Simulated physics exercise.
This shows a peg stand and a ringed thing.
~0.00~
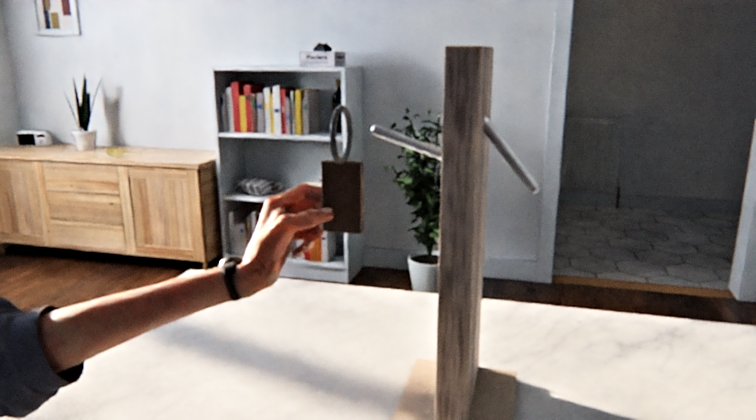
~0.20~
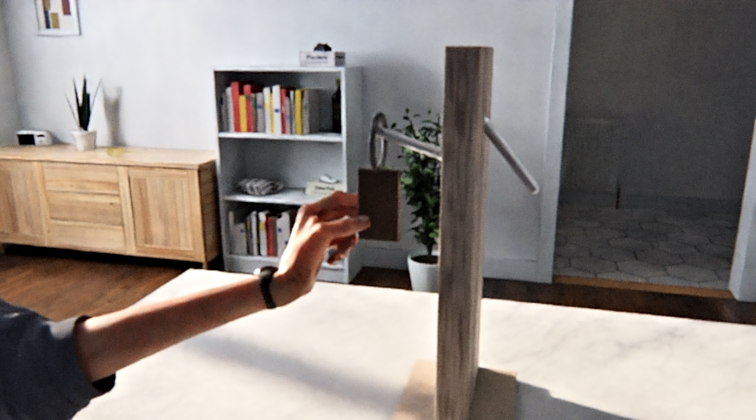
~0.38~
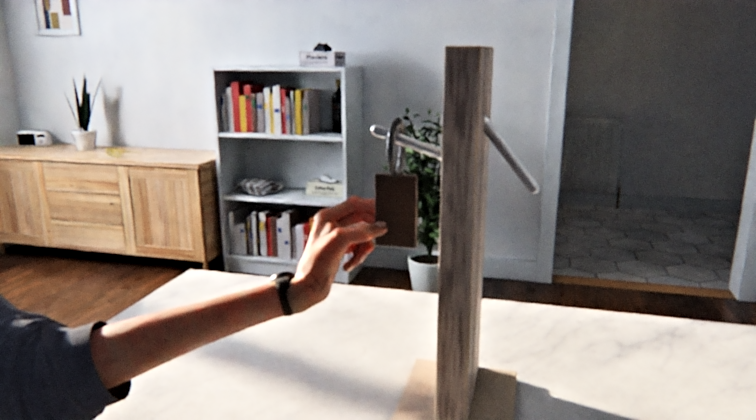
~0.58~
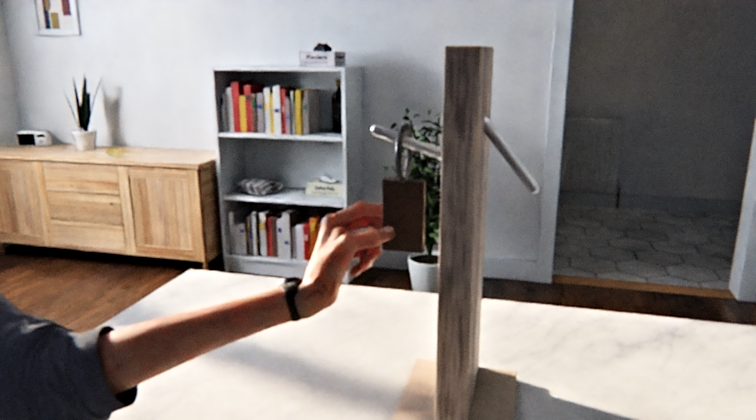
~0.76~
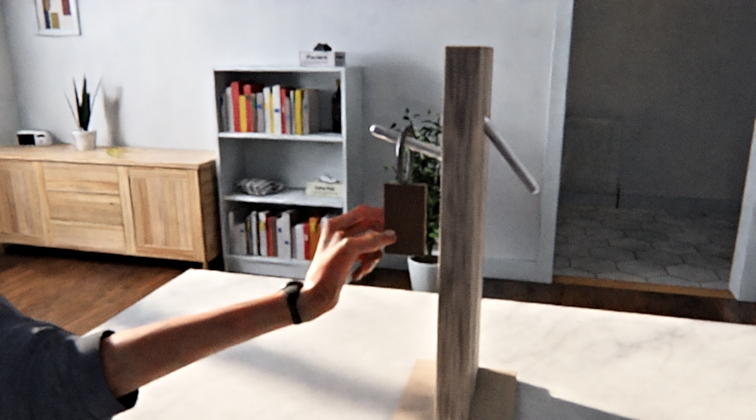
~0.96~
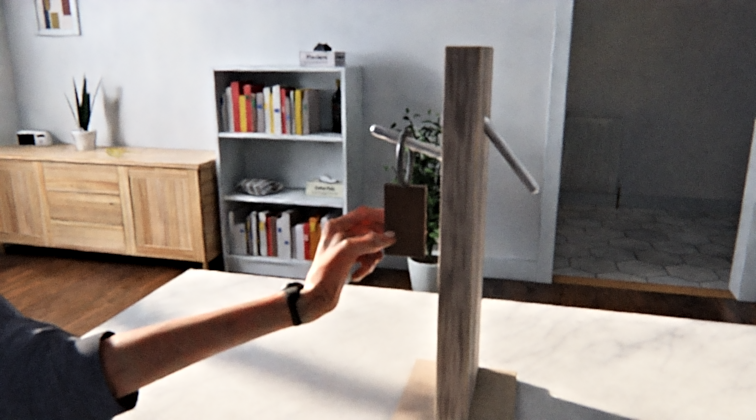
A hand moves a ringed brown tag right onto a peg and keeps holding it.
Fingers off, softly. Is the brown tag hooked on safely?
Here the brown tag stays on its peg.
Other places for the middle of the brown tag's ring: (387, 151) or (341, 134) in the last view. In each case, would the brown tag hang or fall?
One after another: It holds on; comes down.
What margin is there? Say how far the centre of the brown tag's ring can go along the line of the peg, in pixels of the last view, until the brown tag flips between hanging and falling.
Roughly 32 pixels left.
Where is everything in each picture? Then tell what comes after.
Still on the way; brown tag (342, 170); peg stand (452, 239), in the first picture.
Still on the way; brown tag (379, 177); peg stand (452, 239), in the second picture.
Still on the way; brown tag (397, 183); peg stand (452, 239), in the third picture.
Still on the way; brown tag (404, 188); peg stand (452, 239), in the fourth picture.
Still on the way; brown tag (406, 192); peg stand (452, 239), in the fifth picture.
In place, still held; brown tag (406, 193); peg stand (452, 239), in the sixth picture.
After 1.18 s, brown tag turned 7° from its first pose near (416, 200).
In the end (2.0 s), the brown tag hangs there, near (427, 204).
